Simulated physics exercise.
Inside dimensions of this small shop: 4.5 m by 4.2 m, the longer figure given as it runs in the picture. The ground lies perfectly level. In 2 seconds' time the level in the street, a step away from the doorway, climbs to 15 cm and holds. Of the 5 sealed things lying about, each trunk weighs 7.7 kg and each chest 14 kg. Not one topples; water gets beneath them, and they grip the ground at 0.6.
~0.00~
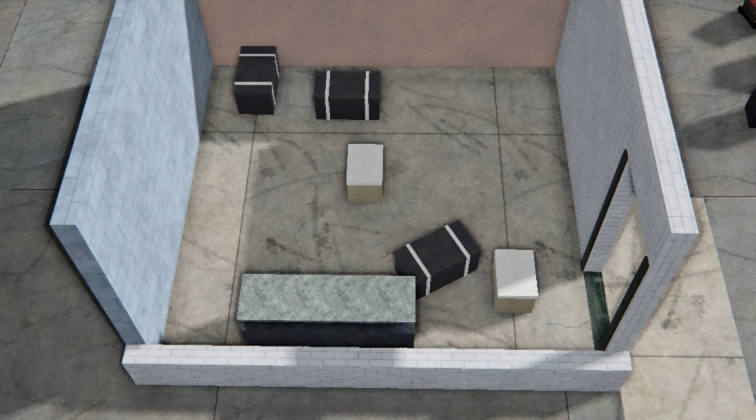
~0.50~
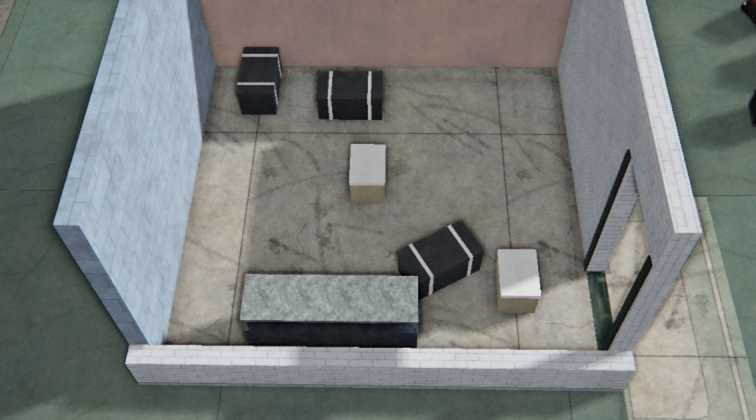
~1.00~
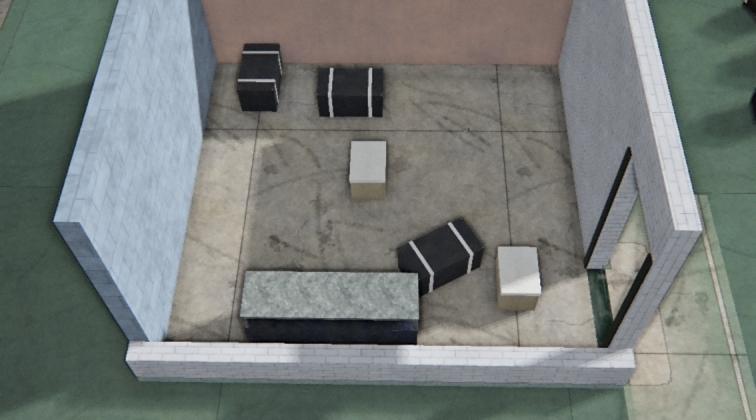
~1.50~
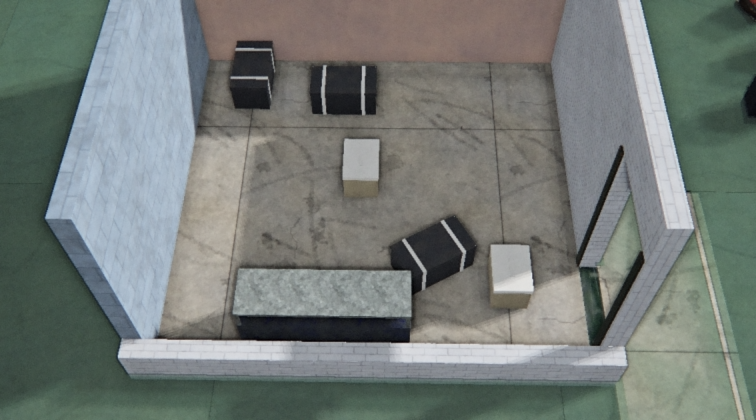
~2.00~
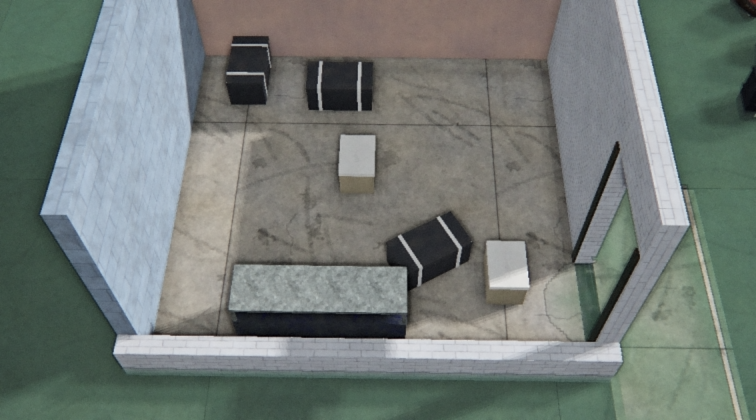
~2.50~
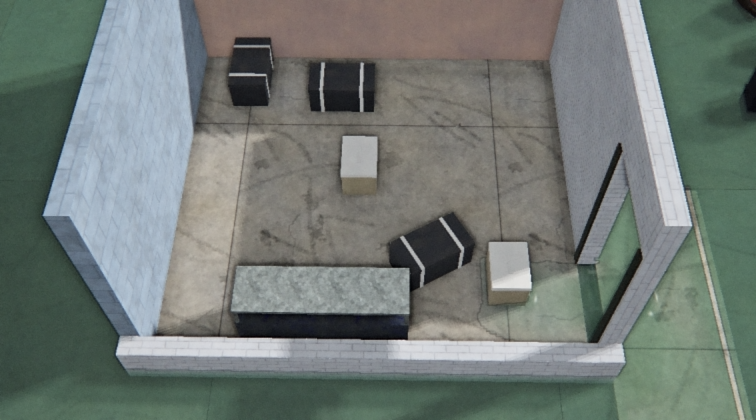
Green water covering the ground around a small roofless room, then creeping in at the right-hand doorway while the boxes stay still.
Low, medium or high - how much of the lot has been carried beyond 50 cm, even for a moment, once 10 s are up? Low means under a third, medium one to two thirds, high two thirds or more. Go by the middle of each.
Medium.
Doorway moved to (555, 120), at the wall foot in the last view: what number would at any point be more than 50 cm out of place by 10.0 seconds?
Result: 2.
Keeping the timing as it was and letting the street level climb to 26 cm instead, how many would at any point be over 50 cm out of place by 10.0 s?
Then 4 of them.
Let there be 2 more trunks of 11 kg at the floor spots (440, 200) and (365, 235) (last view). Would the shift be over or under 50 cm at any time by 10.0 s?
Taking them in order, the first is above the threshold and the second is above the threshold.
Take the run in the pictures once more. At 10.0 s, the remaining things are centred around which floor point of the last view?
Averaged position, last view: Near pixel (349, 156).
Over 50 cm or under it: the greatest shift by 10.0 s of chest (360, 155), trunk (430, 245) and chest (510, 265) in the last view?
Taking them in that order, the first is within the limit, the second beyond the limit and the third beyond the limit.
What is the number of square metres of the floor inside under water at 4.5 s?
Near 7.0 m2 in all.
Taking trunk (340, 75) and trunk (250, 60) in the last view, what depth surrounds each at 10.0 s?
First about 2 cm, second about 3 cm.
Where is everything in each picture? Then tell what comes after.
In the first frame, a trunk at (347, 85), on the bottom; a chest at (365, 163) rests on the ground; water covers 0.0 m2; 0 of 5 have shifted.
In the second frame, a trunk at (350, 85), on the bottom; a chest at (368, 163) rests on the ground; 0.0 m2 under water; 0 of 5 have shifted.
In the third frame, a trunk at (350, 82) rests on the ground; a chest at (368, 160), on the bottom; 0.0 m2 under water; 0 of 5 have shifted.
In the fourth frame, a trunk at (344, 79) rests on the ground; a chest at (361, 158) rests on the ground; 0.0 m2 under water; 0 of 5 have shifted.
In the fifth frame, a trunk at (340, 75) rests on the ground; a chest at (357, 154) rests on the ground; 0.2 m2 under water; 0 of 5 have shifted.
In the sixth frame, a trunk at (342, 76) rests on the ground; a chest at (359, 155) rests on the ground; 0.8 m2 under water; 0 of 5 have shifted.
After 3.5 s 0 of 5 are over 50 cm from their spots; 0 afloat.
After 4.5 s 1 of 5 are over 50 cm from their spots; 0 afloat.
After 7.0 s 2 of 5 are over 50 cm from their spots; 1 afloat.
After 10.0 s 2 of 5 are over 50 cm from their spots, and 2 have been at some point; 2 afloat.
